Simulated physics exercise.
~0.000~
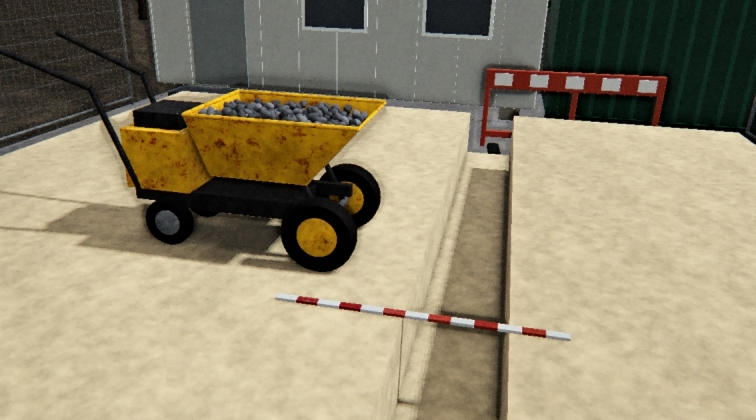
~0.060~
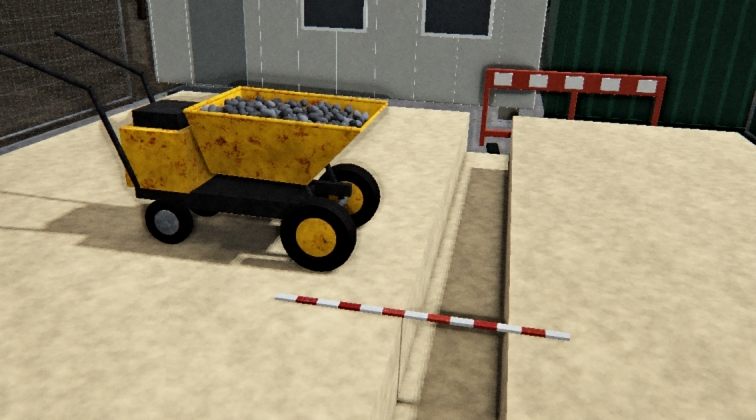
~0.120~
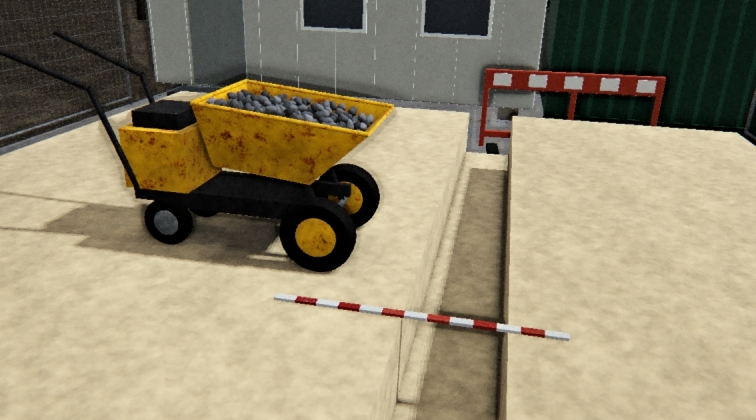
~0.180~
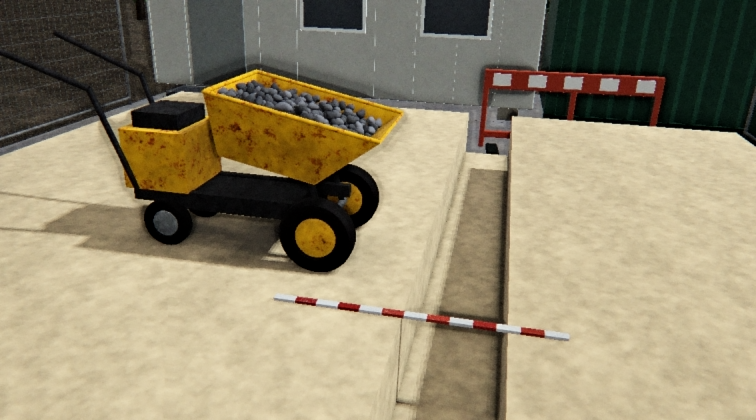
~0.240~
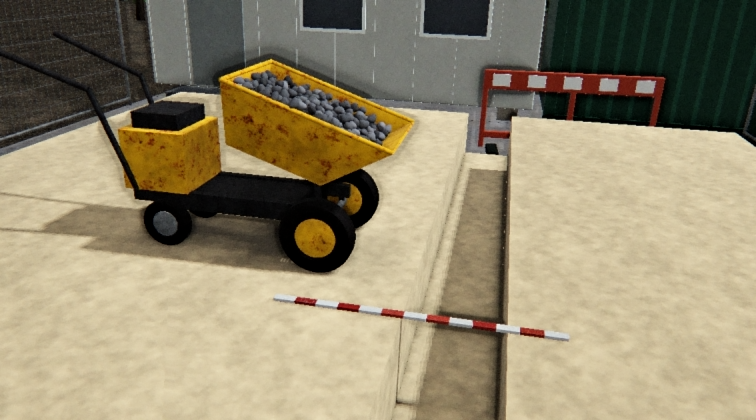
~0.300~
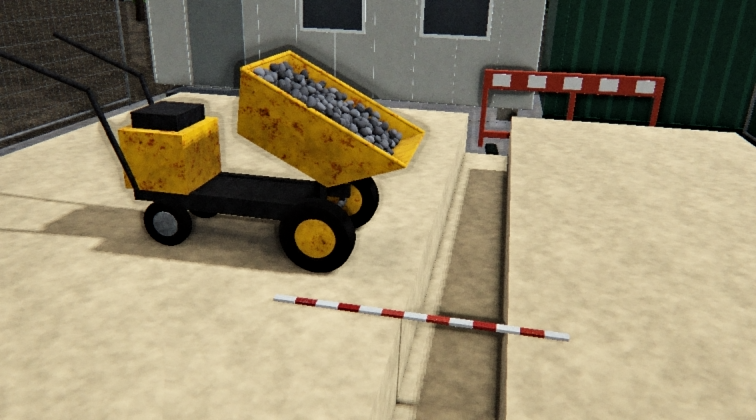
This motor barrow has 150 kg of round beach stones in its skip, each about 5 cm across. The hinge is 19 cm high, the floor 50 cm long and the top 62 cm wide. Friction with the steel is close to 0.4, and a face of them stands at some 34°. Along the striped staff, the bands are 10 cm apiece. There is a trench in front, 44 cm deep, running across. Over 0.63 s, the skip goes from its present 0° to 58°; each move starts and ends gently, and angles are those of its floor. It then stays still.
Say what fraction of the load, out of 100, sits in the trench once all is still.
About 67 out of 100.
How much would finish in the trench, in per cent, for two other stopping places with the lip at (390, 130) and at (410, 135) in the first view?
It'd be around 45 per cent and after that around 30 per cent.
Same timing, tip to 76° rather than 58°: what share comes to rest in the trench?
In that case some 80 per cent.
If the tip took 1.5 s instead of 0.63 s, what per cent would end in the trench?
About 85 percent, I'd say.
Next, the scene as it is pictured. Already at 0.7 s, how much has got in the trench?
Close to 15 per cent at that time.
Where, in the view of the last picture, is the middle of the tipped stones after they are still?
About (479, 323).
After 0.5 s the floor is at 49°; 100 % in the skip; the foremost stones are at (421, 181).
After 0.7 s the floor is at 58°; 84 % in the skip, 16 % in the trench; the foremost stones are at (498, 256).
After 1.1 s the floor is at 58°; 37 % in the skip, 36 % in the trench, 27 % past the trench; the foremost stones are at (631, 277).
After 3.0 s the floor is at 58°; 6 % in the skip, 67 % in the trench, 27 % past the trench; the foremost stones are past the picture's edge.
